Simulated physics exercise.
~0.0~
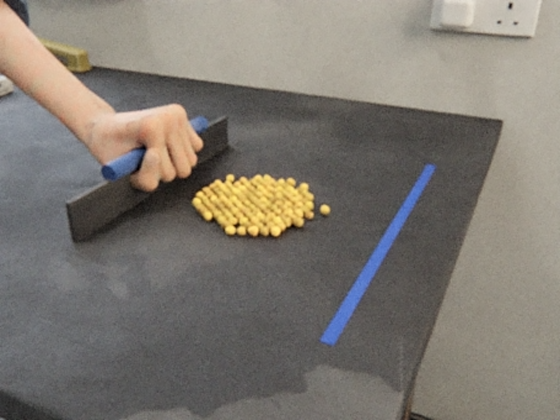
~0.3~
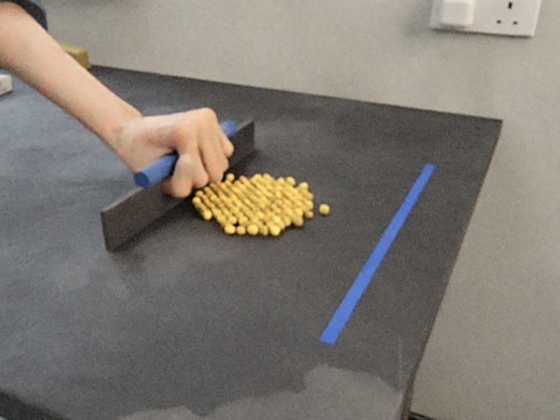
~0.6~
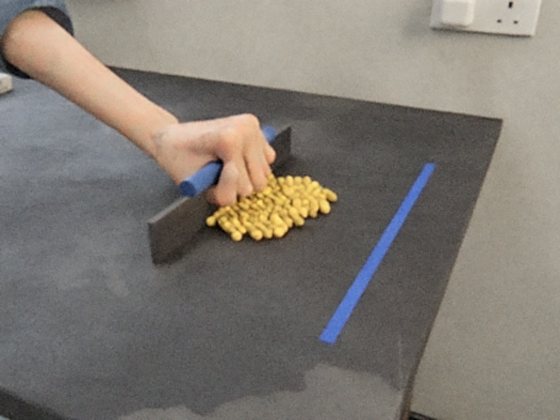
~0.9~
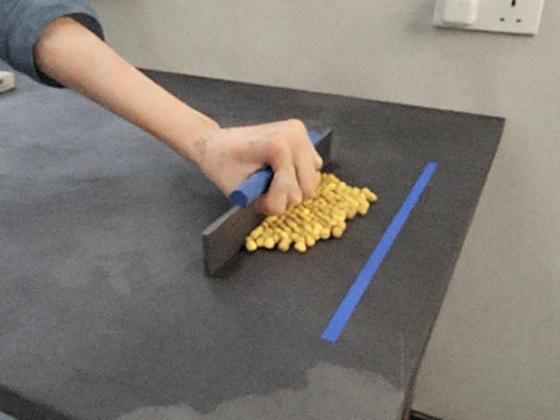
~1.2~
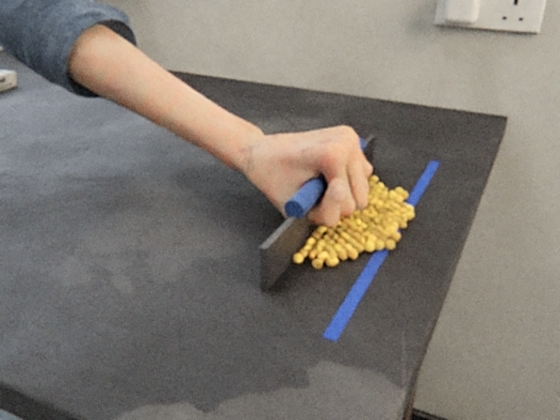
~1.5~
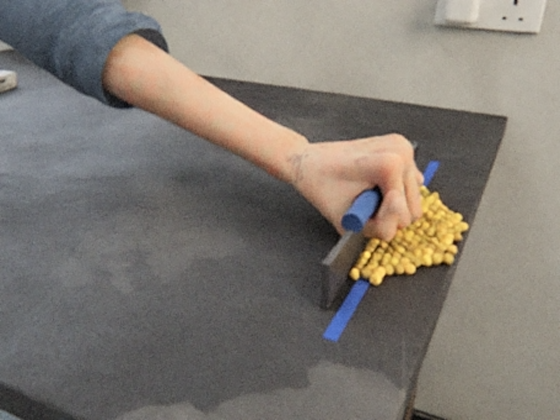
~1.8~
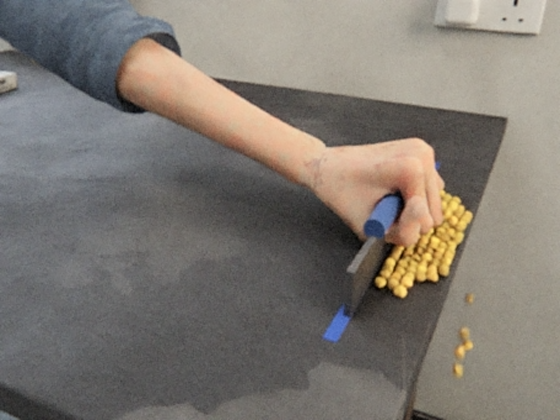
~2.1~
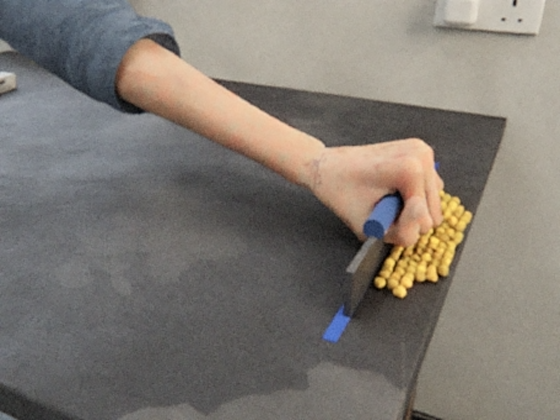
A hand pushed a small heap of yellow pellets rightward across a dark table with a flat scraper, over a strip of blue tape, and stopped there as a few dropped off the edge, leaving most of the heap on the table.
